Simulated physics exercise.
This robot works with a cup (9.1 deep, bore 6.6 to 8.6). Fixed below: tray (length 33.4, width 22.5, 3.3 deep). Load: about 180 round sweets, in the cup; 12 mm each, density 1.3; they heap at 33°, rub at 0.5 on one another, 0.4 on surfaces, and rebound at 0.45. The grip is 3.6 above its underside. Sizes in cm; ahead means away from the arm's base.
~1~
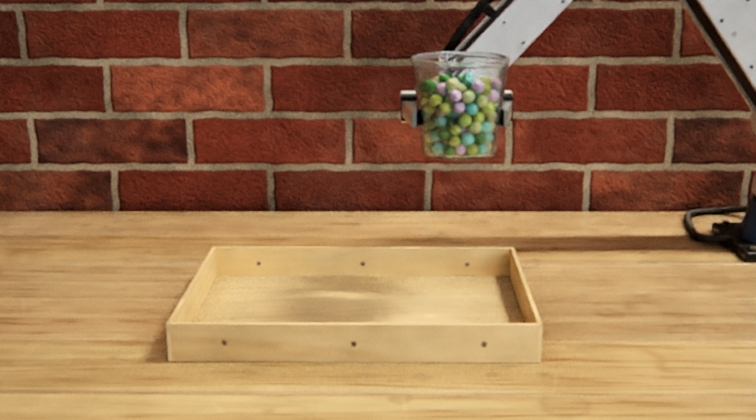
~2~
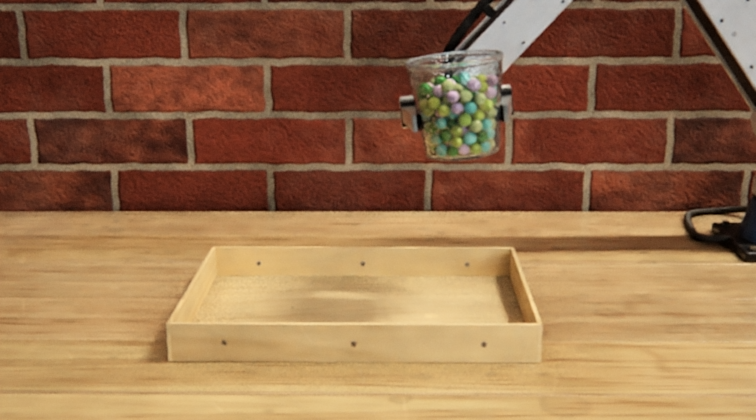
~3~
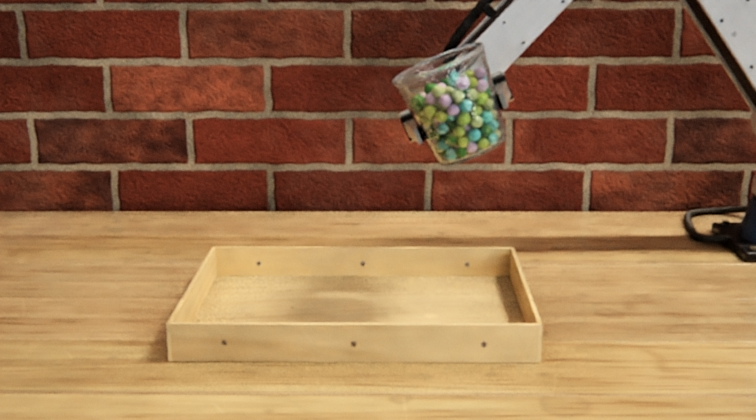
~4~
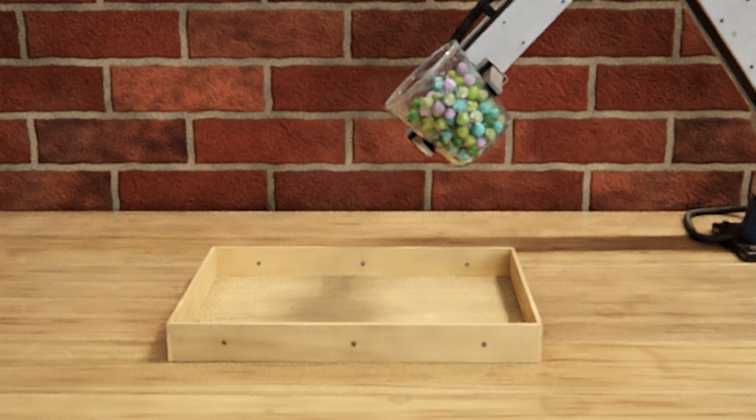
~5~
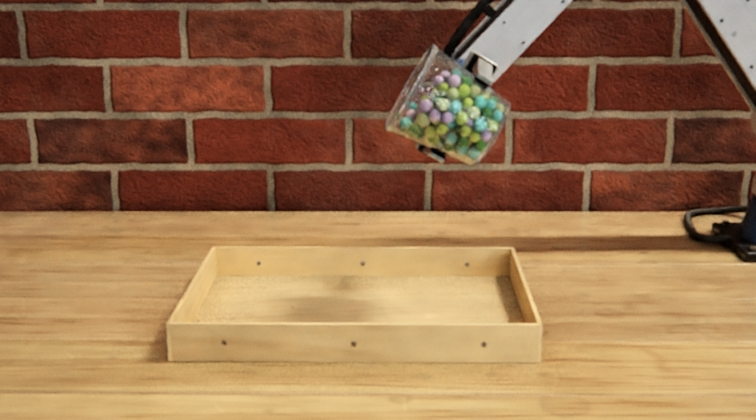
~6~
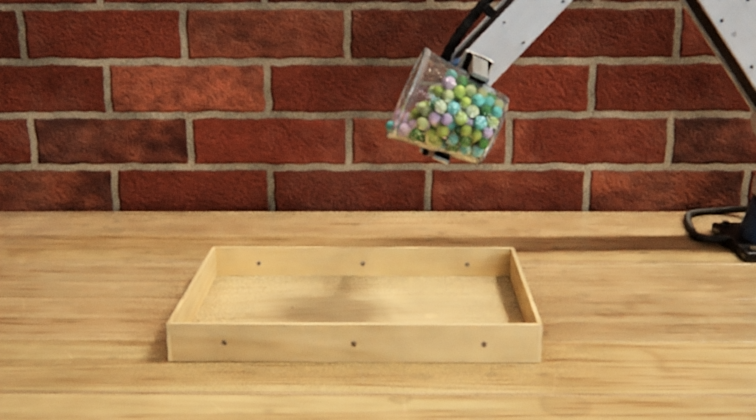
At the start, a robot arm holds a clear cup of small round sweets in pastel colours upright above an empty shallow wooden tray, before a brick wall. The arm tilts the cup steadily to the left, and the sweets shift inside until the cup leans steeply, with the sweets still in it.
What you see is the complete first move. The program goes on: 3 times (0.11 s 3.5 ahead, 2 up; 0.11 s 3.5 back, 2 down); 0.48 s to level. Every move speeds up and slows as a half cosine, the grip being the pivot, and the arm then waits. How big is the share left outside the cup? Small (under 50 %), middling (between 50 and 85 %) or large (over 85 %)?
A middling share, between 50 and 85 %, ends outside the cup.
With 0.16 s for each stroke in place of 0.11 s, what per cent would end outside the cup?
It would be near 40 per cent.
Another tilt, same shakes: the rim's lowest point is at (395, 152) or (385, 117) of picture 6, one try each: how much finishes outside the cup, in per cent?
Some 95 and 50 per cent.
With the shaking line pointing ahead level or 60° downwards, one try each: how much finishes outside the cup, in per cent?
About 55 and 10 per cent.
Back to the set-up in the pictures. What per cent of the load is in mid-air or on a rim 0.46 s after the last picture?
About 19 per cent.
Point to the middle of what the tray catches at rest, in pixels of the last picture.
Near (309, 307).
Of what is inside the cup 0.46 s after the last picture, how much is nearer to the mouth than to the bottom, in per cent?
About 70 per cent.
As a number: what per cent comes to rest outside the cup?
Roughly 75 per cent.
Then, 0.46 s on, tilted 66° forward, highest piece 22 above the table; 73 in the tray, 72 in the cup, 35 in flight or on a rim.
Then, 0.91 s on, tilted 30° forward, highest piece 23 above the table; 134 in the tray, 44 in the cup, 1 on the table or floor, 1 in flight or on a rim.
Then, 1.34 s on, level, highest piece 22 above the table; 135 in the tray, 44 in the cup, 1 on the table or floor.
Then, 2.39 s on, level, highest piece 22 above the table; 135 in the tray, 44 in the cup, 1 on the table or floor.
In the end, 135 in the tray, 44 in the cup, 1 on the table or floor. That is 76 % outside the cup.
